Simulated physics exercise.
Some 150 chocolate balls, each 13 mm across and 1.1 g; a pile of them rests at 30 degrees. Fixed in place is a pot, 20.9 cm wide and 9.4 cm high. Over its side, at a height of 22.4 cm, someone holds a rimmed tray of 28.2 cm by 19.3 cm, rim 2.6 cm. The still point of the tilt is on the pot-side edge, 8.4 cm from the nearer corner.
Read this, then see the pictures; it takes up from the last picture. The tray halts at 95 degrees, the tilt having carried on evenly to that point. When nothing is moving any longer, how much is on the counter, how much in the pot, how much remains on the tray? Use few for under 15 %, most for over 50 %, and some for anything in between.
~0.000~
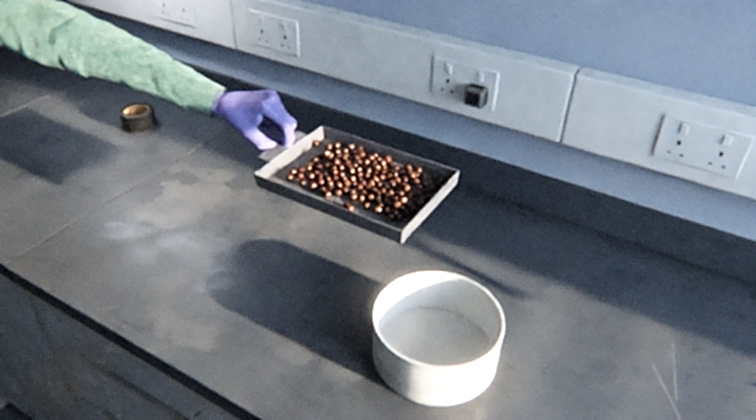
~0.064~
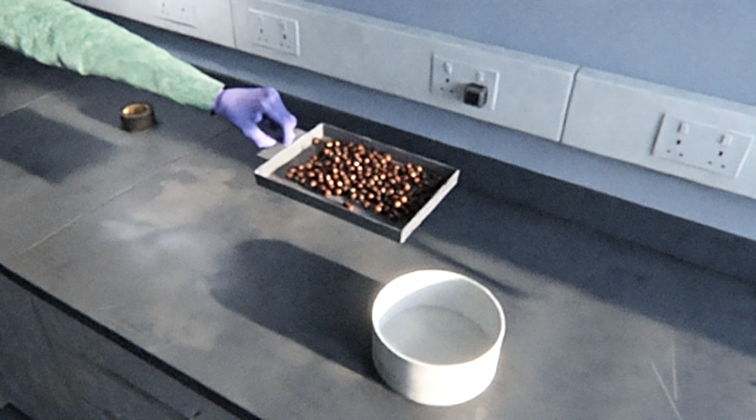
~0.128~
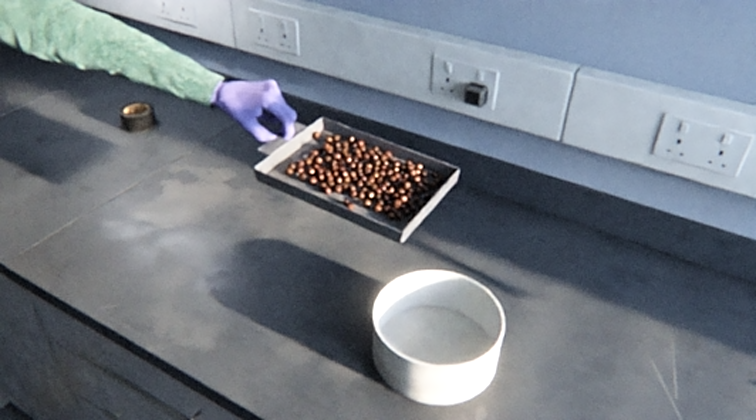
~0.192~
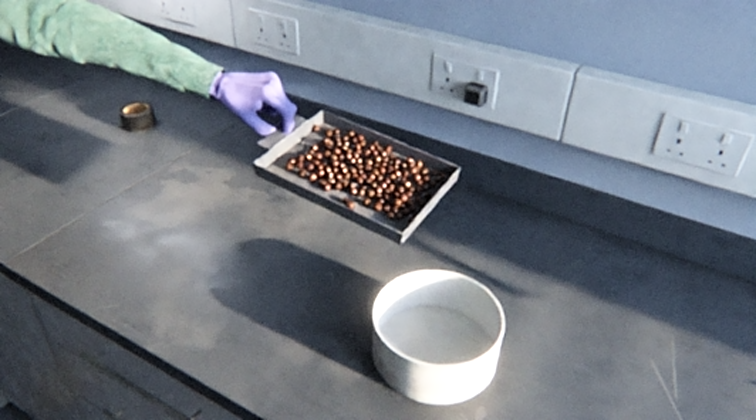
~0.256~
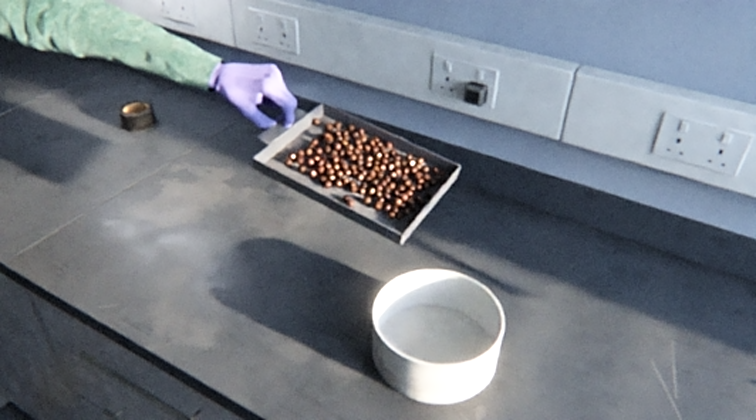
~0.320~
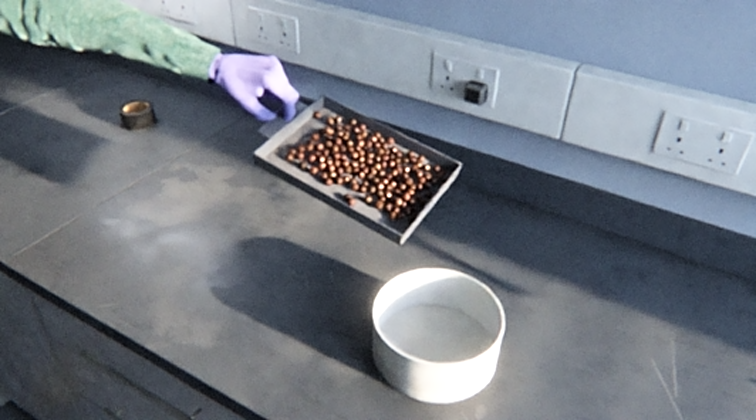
Counter: Few, pot: Most, left on the tray: Few.
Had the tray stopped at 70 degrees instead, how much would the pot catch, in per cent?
It would land at about 0 percent.
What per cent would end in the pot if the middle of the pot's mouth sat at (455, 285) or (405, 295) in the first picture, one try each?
First try about 50 per cent, second try about 95 per cent.
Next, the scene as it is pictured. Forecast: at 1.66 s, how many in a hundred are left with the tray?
It comes to near 100 per cent.
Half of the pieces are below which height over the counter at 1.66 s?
Median height: Approx. 30 cm.
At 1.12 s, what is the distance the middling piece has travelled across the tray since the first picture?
About 6 cm.
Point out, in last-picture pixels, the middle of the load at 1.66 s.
Somewhere about (400, 184) in the last view.
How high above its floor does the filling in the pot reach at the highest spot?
Roughly 3.0 cm up.
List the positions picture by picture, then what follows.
Tray tilt 0 degrees, front corners at (256, 173) and (402, 230); middle of the pieces at (367, 176); pot at (438, 316), in the first frame.
Tray tilt 1 degrees, front corners at (256, 172) and (401, 230); middle of the pieces at (367, 175), in the second frame.
Tray tilt 3 degrees, front corners at (256, 168) and (402, 231), lowest corner right front; middle of the pieces at (367, 172), in the third frame.
Tray tilt 6 degrees, front corners at (255, 163) and (402, 232), lowest corner right front; middle of the pieces at (367, 168), in the fourth frame.
Tray tilt 9 degrees, front corners at (255, 158) and (402, 234), lowest corner right front; middle of the pieces at (368, 165), in the fifth frame.
Tray tilt 12 degrees, front corners at (255, 153) and (403, 234), lowest corner right front; middle of the pieces at (369, 162); pot at (438, 313). Its pace works out near 50 degrees a second, in the sixth frame.
After 1.12 s, tilt 51 degrees; the tray holds 100 %, the pot 0 %.
After 1.66 s, tilt 77 degrees; the tray holds 100 %, the pot 0 %.
Then, at 2.25 s, tilt 95 degrees; the tray holds 25 %, the pot 35 %.
In the end, at 3.7 s, counter 0 %, pot 100 %, tray 0 %.
